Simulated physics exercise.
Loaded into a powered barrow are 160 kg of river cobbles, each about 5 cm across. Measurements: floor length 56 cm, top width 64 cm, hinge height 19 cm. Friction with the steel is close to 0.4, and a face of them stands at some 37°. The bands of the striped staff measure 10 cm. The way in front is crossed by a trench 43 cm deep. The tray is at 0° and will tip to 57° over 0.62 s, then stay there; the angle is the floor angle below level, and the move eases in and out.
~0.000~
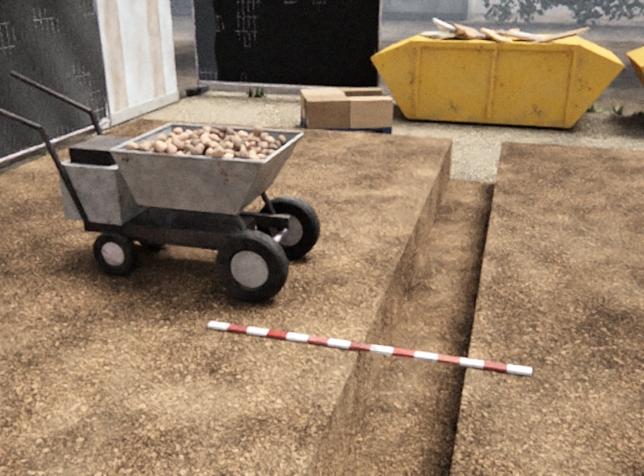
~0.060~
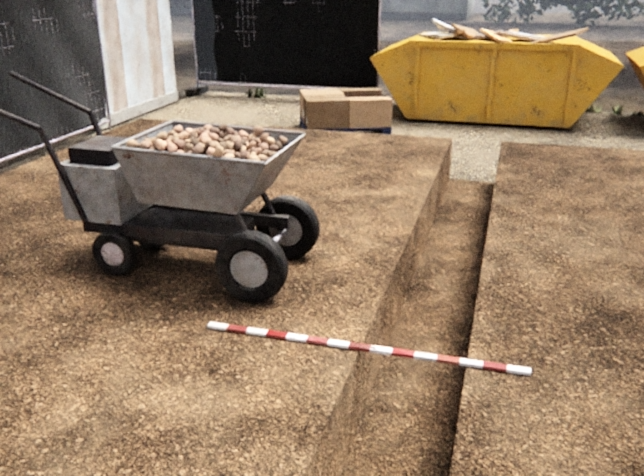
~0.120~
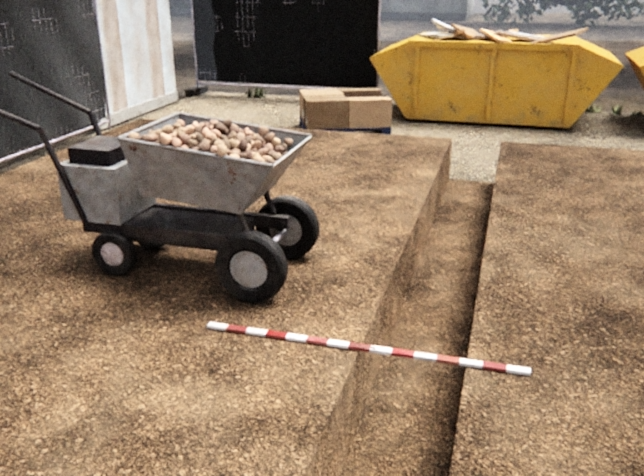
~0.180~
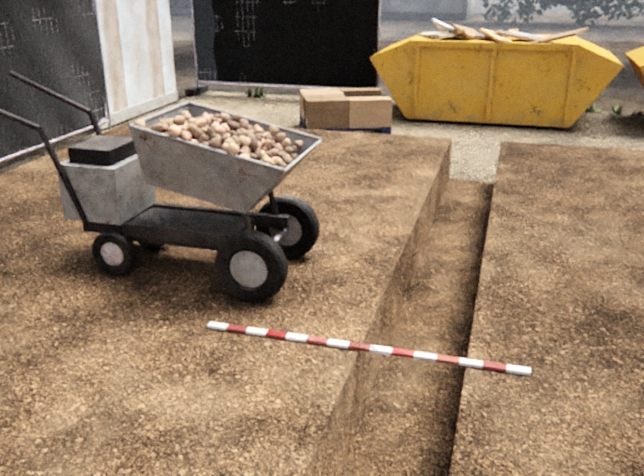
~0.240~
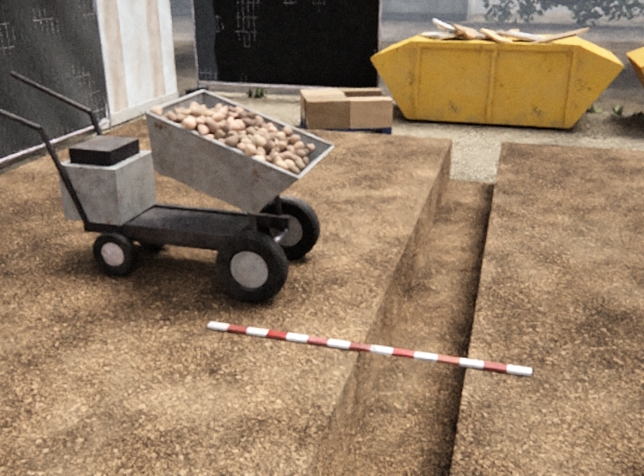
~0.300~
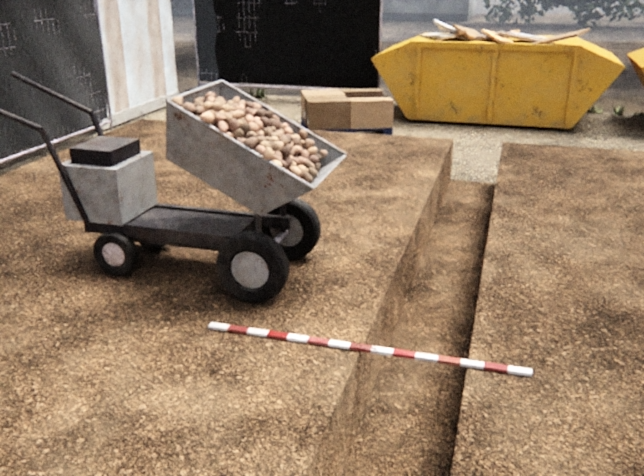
A grey powered barrow standing still beside a trench, its tray of rounded stones tilting steadily forward to the right.
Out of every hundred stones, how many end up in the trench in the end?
Around 51 in every hundred.
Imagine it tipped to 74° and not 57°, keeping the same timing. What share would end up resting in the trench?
In that case near 95 per cent.
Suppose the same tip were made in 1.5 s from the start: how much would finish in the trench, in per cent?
I'd put it at some 40 in a hundred.
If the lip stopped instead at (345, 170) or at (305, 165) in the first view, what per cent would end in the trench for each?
Some 15 and some 35 per cent, in that order.
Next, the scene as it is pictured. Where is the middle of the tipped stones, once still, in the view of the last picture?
The stones end up centred near (439, 361).
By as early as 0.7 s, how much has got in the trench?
Close to 10 per cent at that time.
After 0.5 s the floor is at 48°; 100 % in the tray; the foremost stones are at (337, 190).
After 0.7 s the floor is at 57°; 84 % in the tray, 5 % short of the trench, 11 % in the trench; the foremost stones are at (418, 279).
After 1.1 s the floor is at 57°; 50 % in the tray, 4 % short of the trench, 43 % in the trench, 3 % past the trench; the foremost stones are at (536, 302).
After 3.0 s the floor is at 57°; 43 % in the tray, 3 % short of the trench, 51 % in the trench, 4 % past the trench; the foremost stones are past the picture's edge.
